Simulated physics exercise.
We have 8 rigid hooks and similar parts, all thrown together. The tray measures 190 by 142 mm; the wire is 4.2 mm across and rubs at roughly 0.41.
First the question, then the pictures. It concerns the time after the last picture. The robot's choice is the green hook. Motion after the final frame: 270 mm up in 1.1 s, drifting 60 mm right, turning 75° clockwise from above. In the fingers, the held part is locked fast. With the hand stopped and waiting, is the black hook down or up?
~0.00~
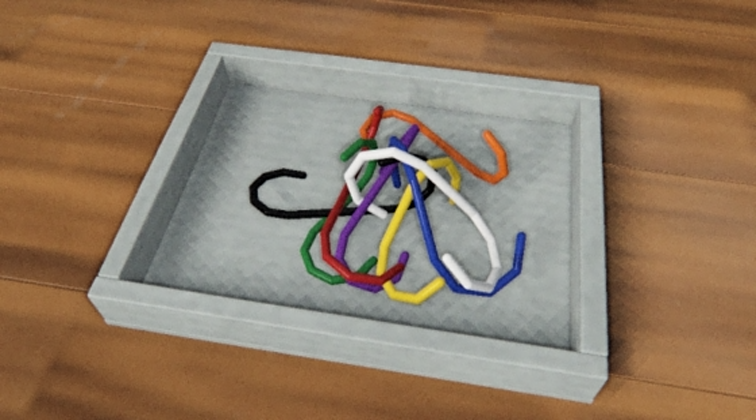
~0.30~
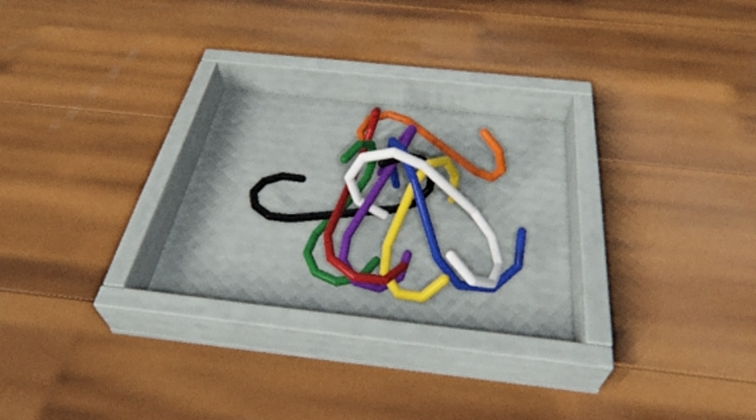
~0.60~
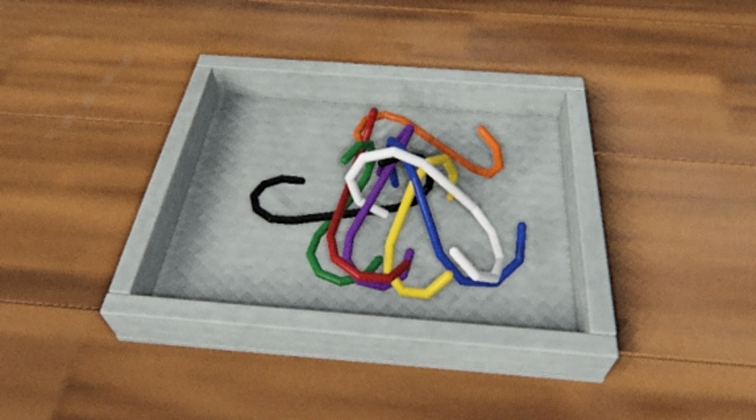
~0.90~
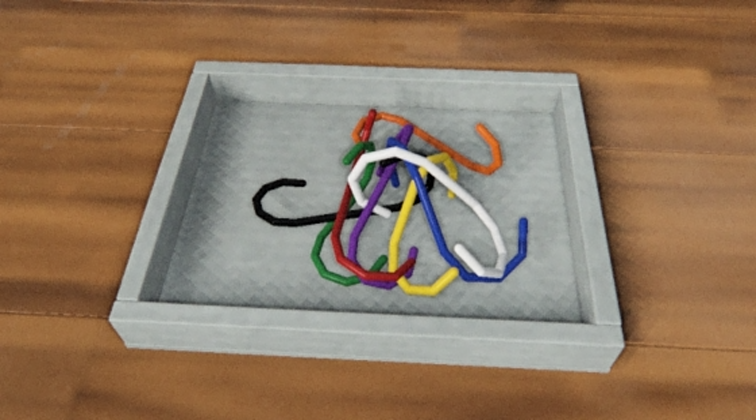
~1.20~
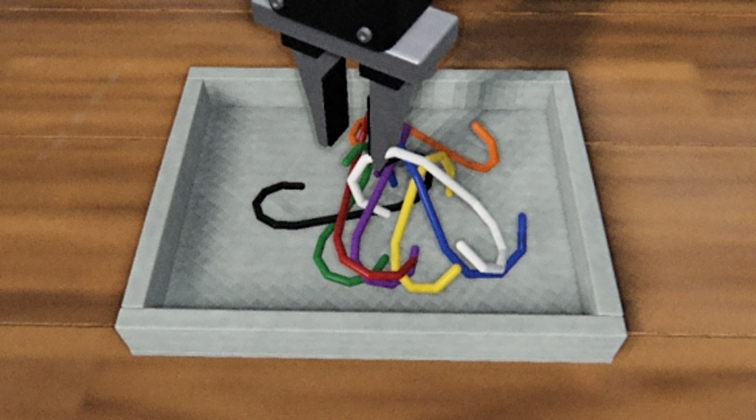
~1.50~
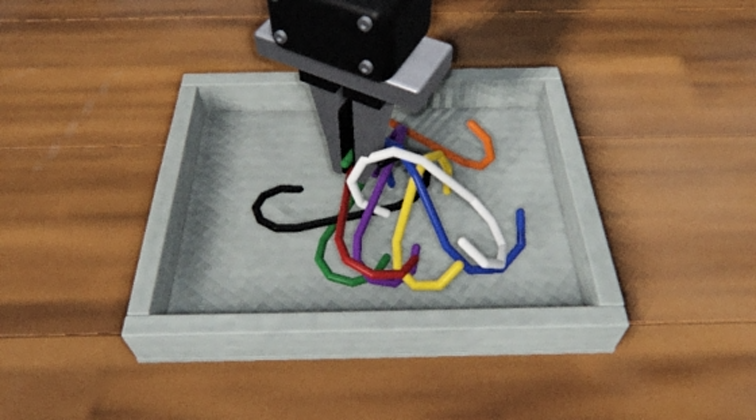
I expect it to be pulled out too.
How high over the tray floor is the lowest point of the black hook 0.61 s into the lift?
Roughly 70 mm.
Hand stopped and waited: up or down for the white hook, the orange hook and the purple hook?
White hook up, orange hook stays behind, purple hook up.
After 1.83 s, lowest point more than 20 mm over the tray floor, green hook 58 mm, red hook 24 mm.
After 2.11 s, lowest point more than 20 mm over the tray floor, green hook 158 mm, black hook 75 mm, red hook 73 mm, yellow hook 49 mm, purple hook 38 mm.
After 2.60 s, lowest point more than 20 mm over the tray floor, green hook 272 mm, black hook 189 mm, red hook 187 mm, yellow hook 128 mm, white hook 114 mm, purple hook 107 mm, blue hook 40 mm.
At rest, hanging green hook 272 mm, black hook 189 mm, red hook 186 mm, yellow hook 122 mm, white hook 113 mm, purple hook 106 mm; the other 2 are down.
